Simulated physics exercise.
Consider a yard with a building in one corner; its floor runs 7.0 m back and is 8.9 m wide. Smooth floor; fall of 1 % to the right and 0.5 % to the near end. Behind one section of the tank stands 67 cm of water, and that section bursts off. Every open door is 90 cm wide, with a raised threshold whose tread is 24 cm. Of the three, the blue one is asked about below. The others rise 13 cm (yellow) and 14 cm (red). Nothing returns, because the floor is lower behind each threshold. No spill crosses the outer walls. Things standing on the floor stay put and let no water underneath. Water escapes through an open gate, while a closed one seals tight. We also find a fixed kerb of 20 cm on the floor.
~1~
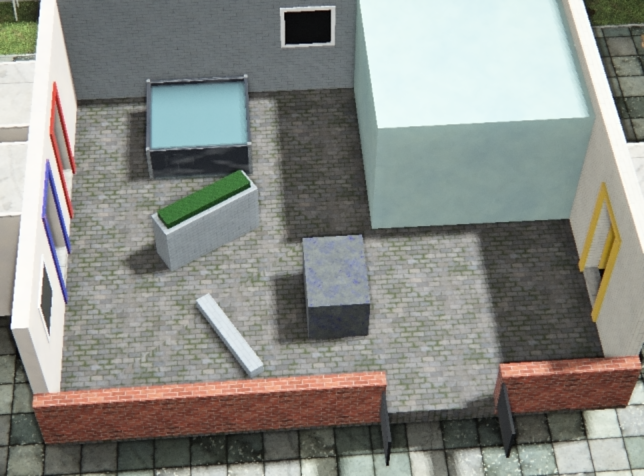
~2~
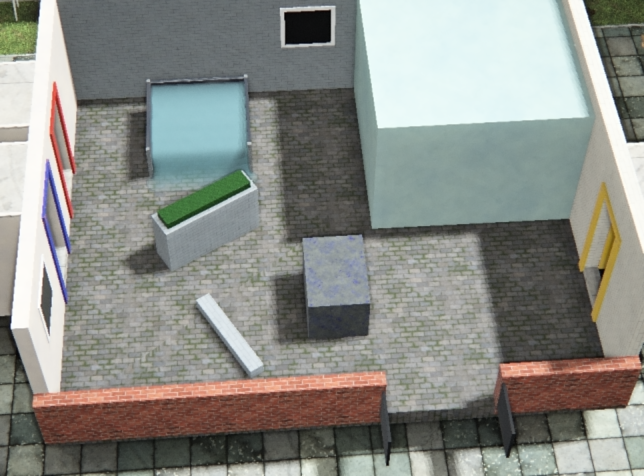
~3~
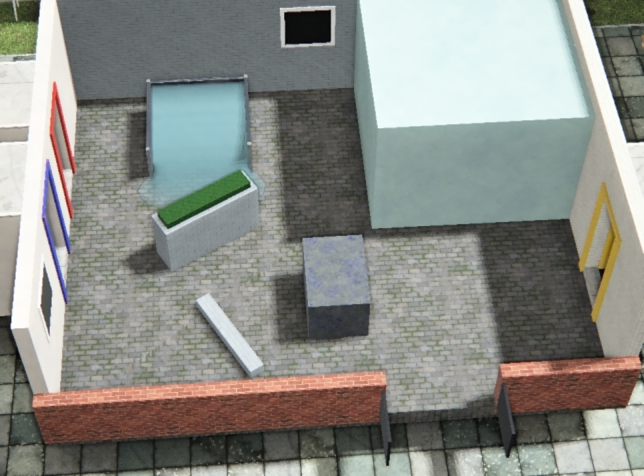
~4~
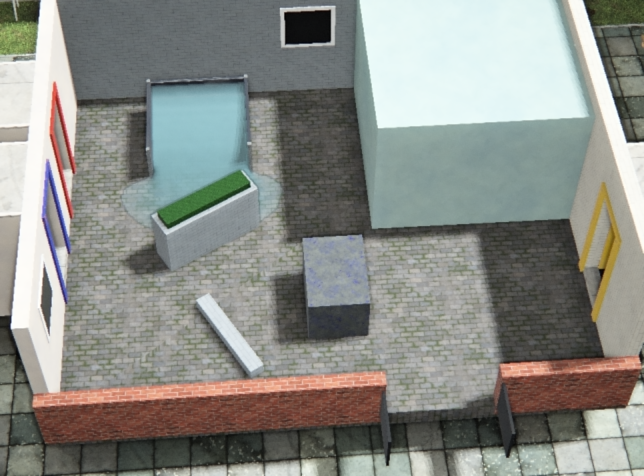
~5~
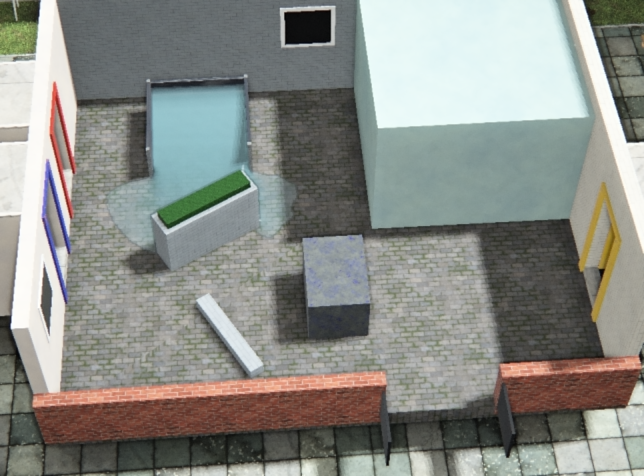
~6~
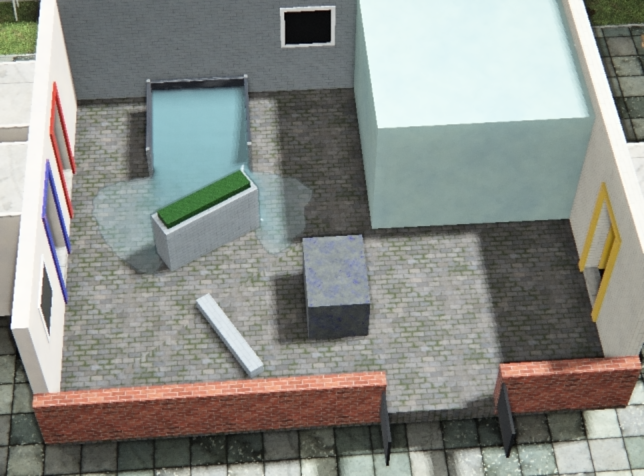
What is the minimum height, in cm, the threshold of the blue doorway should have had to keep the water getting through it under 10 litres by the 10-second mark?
28 cm.
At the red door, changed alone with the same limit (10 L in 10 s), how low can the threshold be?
Red door - some 11.5 centimetres.
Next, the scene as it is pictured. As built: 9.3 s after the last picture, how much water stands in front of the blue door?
Some 3.5 cm.
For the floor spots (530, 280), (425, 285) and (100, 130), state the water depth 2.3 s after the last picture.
I'd read roughly 2, 3 and 2 cm there.
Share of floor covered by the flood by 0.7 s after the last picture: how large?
Roughly 20 percent of the floor is wet.
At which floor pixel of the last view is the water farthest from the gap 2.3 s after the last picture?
Somewhere near the pixel (546, 306).
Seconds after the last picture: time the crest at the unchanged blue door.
Crest at t of about 1.0 s.
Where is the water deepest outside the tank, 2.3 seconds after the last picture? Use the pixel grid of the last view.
Near (59, 419).
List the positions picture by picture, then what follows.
The tank at (198, 116) is whole and still, 67 cm deep; the blue door at (57, 239) is dry, in the first picture.
The front is at (156, 188), 0.3 m from the gap at (201, 164); 0.4 m2 of floor is wet, 67 cm left at the back, in the second picture.
The gap is at (201, 166), the front 0.7 m out at a hidden place; the back of the tank holds 67 cm, in the third picture.
The front is at a hidden place, 1.3 m from the gap at (201, 167); 2.7 m2 of floor is wet, 60 cm left at the back, in the fourth picture.
The gap is at (201, 168), the front 1.7 m out at (159, 251); the back of the tank holds 56 cm, in the fifth picture.
The front is at (145, 268), 2.1 m from the gap at (201, 168); 4.5 m2 of floor is wet, 56 cm left at the back; 1.0 m in a straight line remain to the blue door at (57, 239), in the sixth picture.
Then, 0.7 s after the last picture water covers 20 % of the floor, deepest (46 cm) near (223, 215); 18 cm at the blue door, 0 litres in over its 23 cm threshold.
Then, 2.3 s after the last picture water covers 45 % of the floor, deepest (28 cm) near (59, 419); 19 cm at the blue door, 27 litres in over its 23 cm threshold.
Then, 9.3 s after the last picture water covers 90 % of the floor, deepest (11 cm) near (559, 230); 3 cm at the blue door, 28 litres in over its 23 cm threshold.
At the blue door as built, the water peaked near 33 cm, 0.9 s after the last picture.
Run again over the same 10 s with other heights there, 19 litres in over 25 cm, 1 litre over 34 cm. The limit of 10 litres is kept from about 28 cm up.
